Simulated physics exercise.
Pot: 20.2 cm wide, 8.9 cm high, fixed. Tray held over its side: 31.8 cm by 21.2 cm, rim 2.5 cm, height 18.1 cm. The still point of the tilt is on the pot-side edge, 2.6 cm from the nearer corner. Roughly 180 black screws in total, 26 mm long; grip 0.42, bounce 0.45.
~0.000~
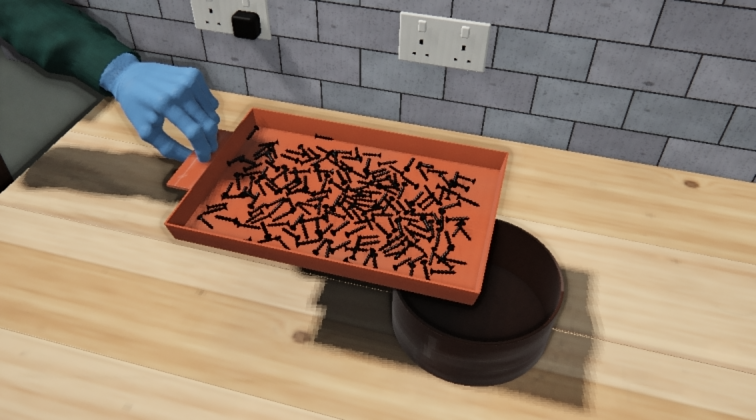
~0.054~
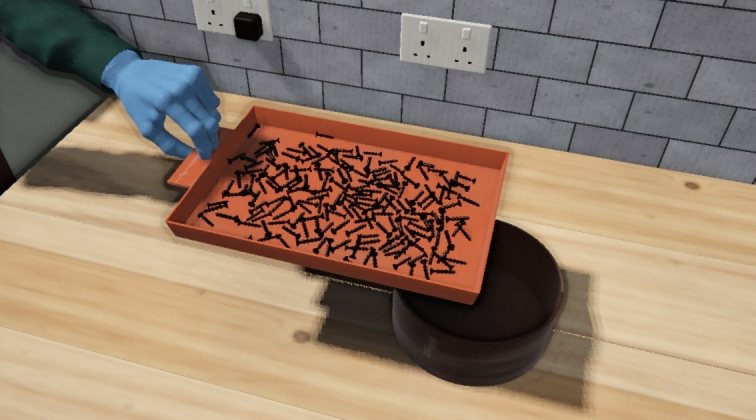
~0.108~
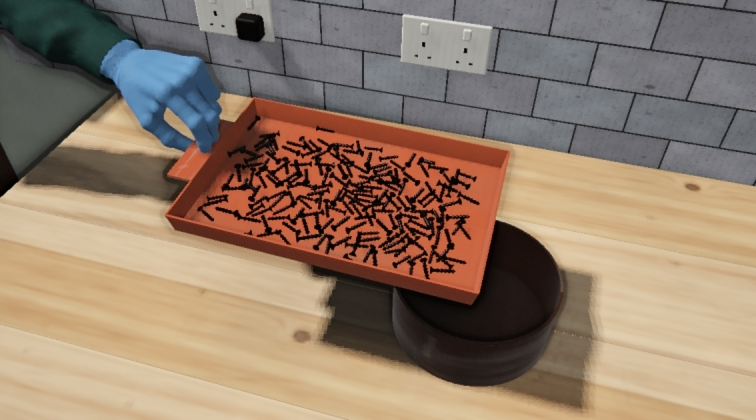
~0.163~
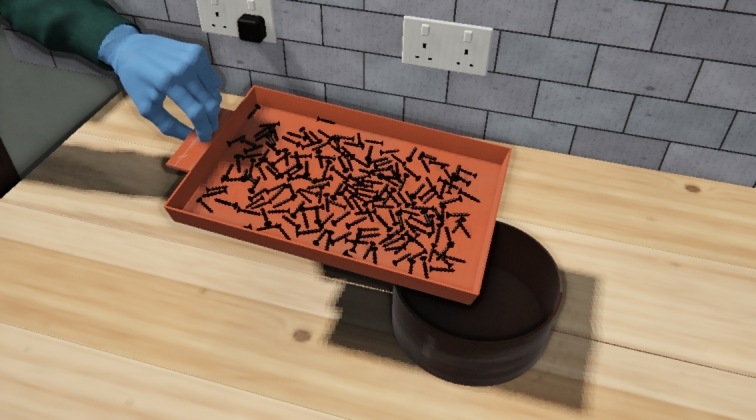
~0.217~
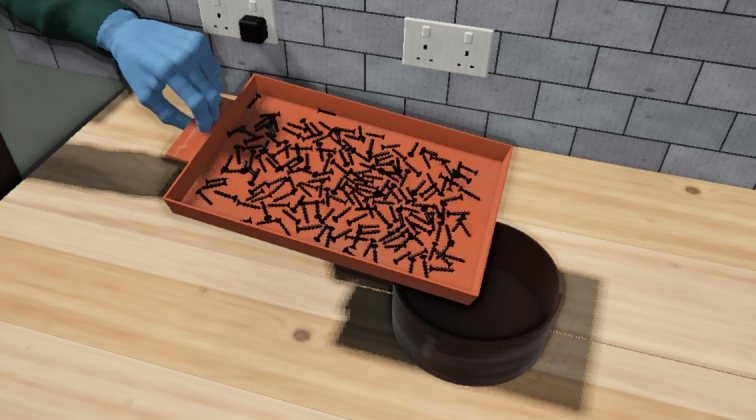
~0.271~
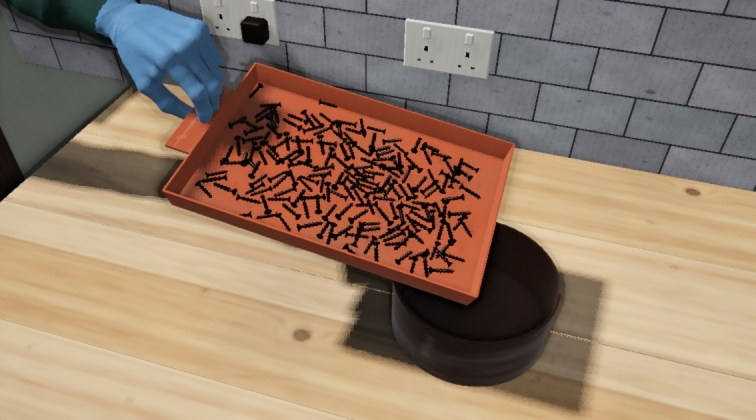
Orange tray of black screws tilting slightly, its left side rising by a blue-gloved hand, right front corner over a dark pot.
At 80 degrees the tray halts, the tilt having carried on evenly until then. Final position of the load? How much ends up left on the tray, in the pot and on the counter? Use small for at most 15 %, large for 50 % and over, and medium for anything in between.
Left on the tray - small, pot - small, counter - large.
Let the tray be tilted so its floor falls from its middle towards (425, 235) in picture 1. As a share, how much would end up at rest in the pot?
Roughly 30 percent of them.
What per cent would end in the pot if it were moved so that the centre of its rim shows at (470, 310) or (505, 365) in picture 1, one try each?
I'd say close to 45 percent for the first spot and 95 percent for the second.
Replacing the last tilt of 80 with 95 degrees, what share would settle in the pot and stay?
That comes out at some 0 per cent.
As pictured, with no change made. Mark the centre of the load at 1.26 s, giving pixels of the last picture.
The middle of the load should be at about (471, 266) by then.
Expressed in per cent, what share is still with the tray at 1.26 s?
Of the load, some 95 percent.
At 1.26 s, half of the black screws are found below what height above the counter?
Some 22 cm.
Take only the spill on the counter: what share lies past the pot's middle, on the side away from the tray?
Roughly 90 percent of the spill.
After 0.86 s, tilt 44 degrees; the tray holds 100 %, the pot 0 %.
After 1.26 s, tilt 66 degrees; the tray holds 95 %, the pot 0 %.
Then, at 1.73 s, tilt 80 degrees; the tray holds 75 %, the pot 0 %.
In the end, at 3.1 s, tray 5 %, pot 0 %, counter 95 %.
